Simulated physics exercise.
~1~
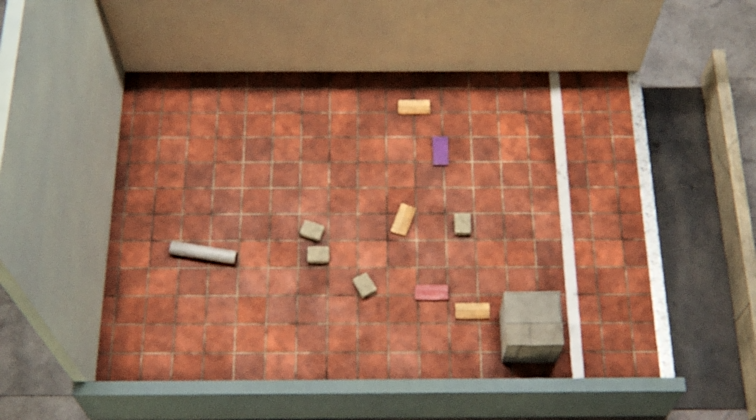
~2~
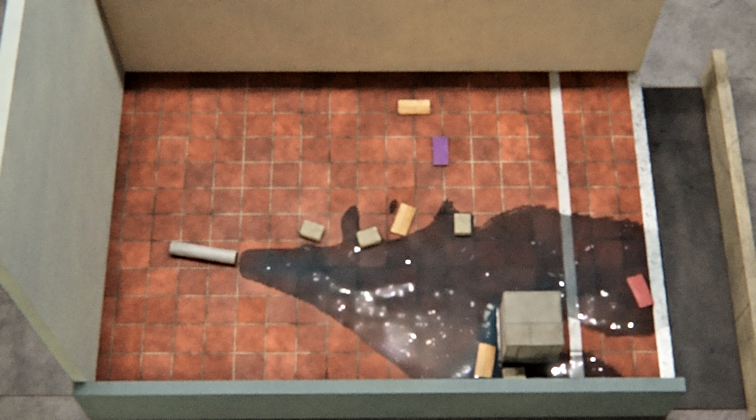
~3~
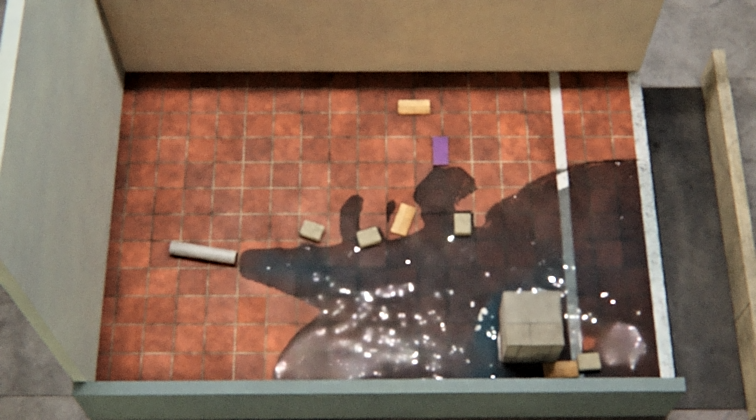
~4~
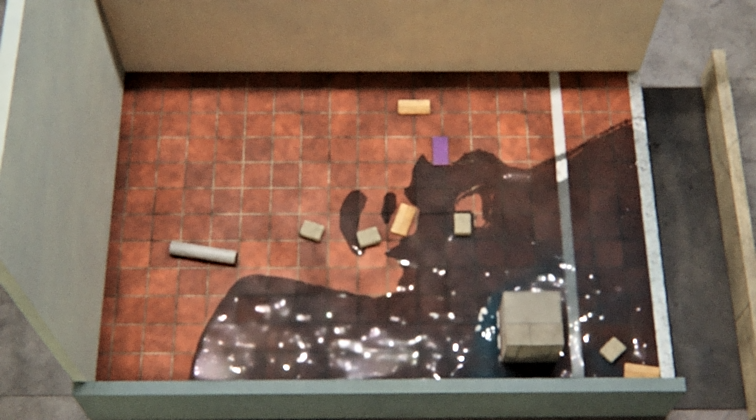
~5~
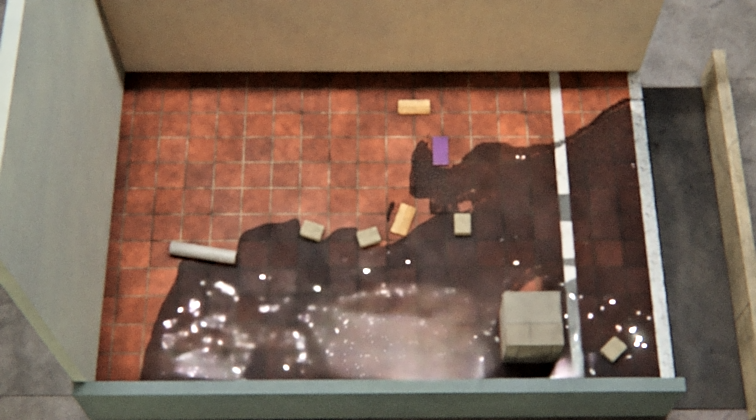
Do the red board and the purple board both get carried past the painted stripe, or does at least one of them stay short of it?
At least one stays short. The red board is carried across the stripe, but the purple board stays where it was and never reaches it.
On a red-tiled market hall floor, water spread around the scattered blocks and boards, sweeping the red board rightward over the white stripe and out of view. A tan board followed, while a small grey block stopped beyond the stripe and the purple board stayed put.
